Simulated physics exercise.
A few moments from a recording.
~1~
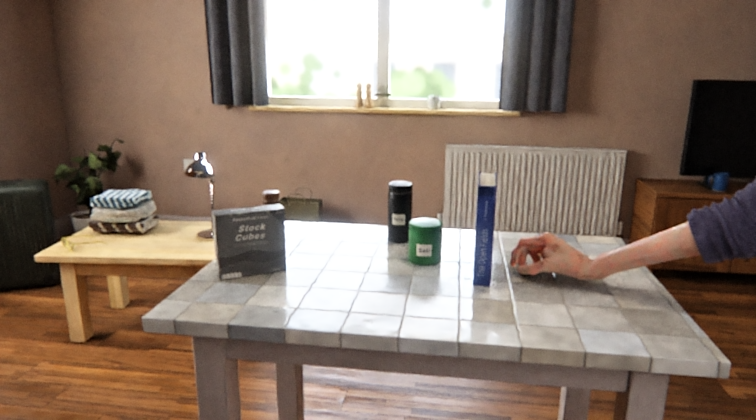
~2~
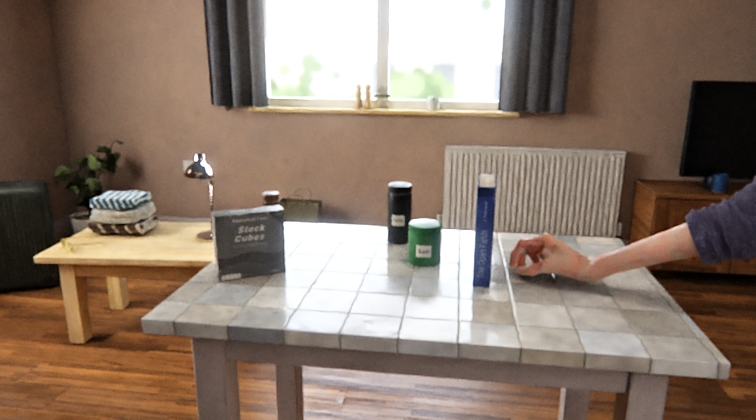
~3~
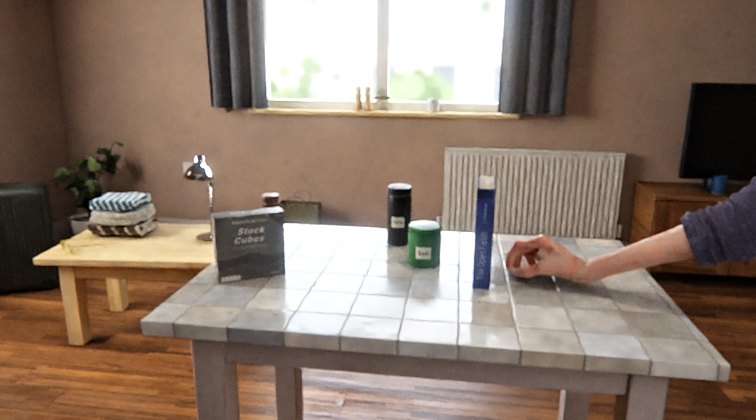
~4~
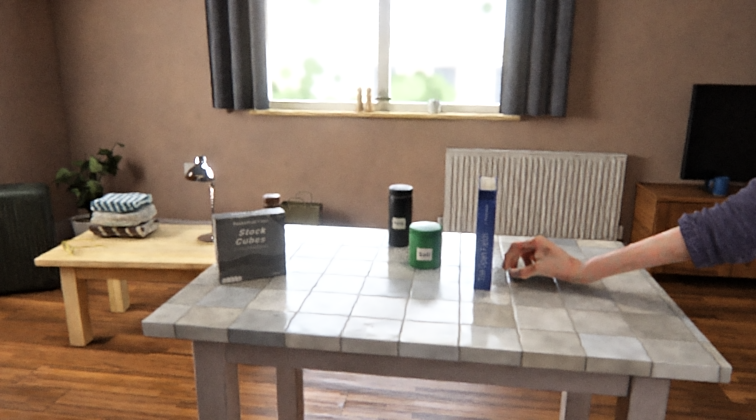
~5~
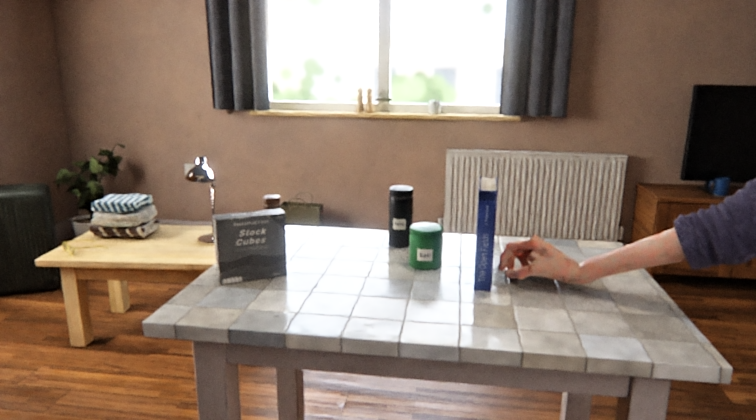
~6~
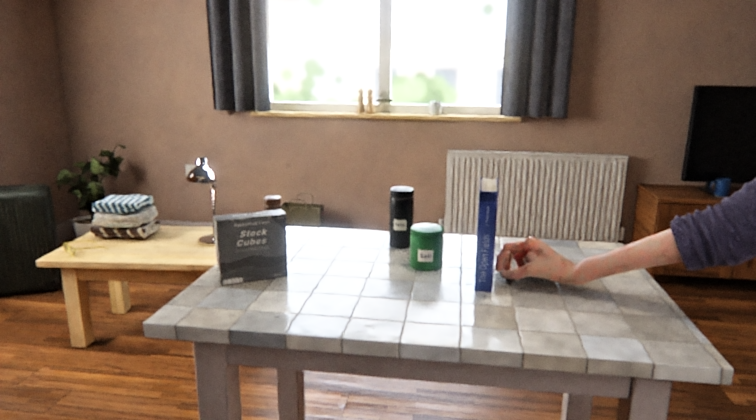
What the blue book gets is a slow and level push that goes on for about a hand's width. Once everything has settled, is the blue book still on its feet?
It is going to remain vertical.
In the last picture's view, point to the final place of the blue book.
Around (432, 229).
Then, 0.50 s on from there, blue book shifted a little near (471, 231).
Then, 1.10 s on from there, blue book shifted a little near (446, 230).
Then, 1.50 s on from there, blue book shifted about its own width near (432, 229).
In the end, moved from the start, blue book. At the end, from the last picture's camera, blue book near (432, 229).
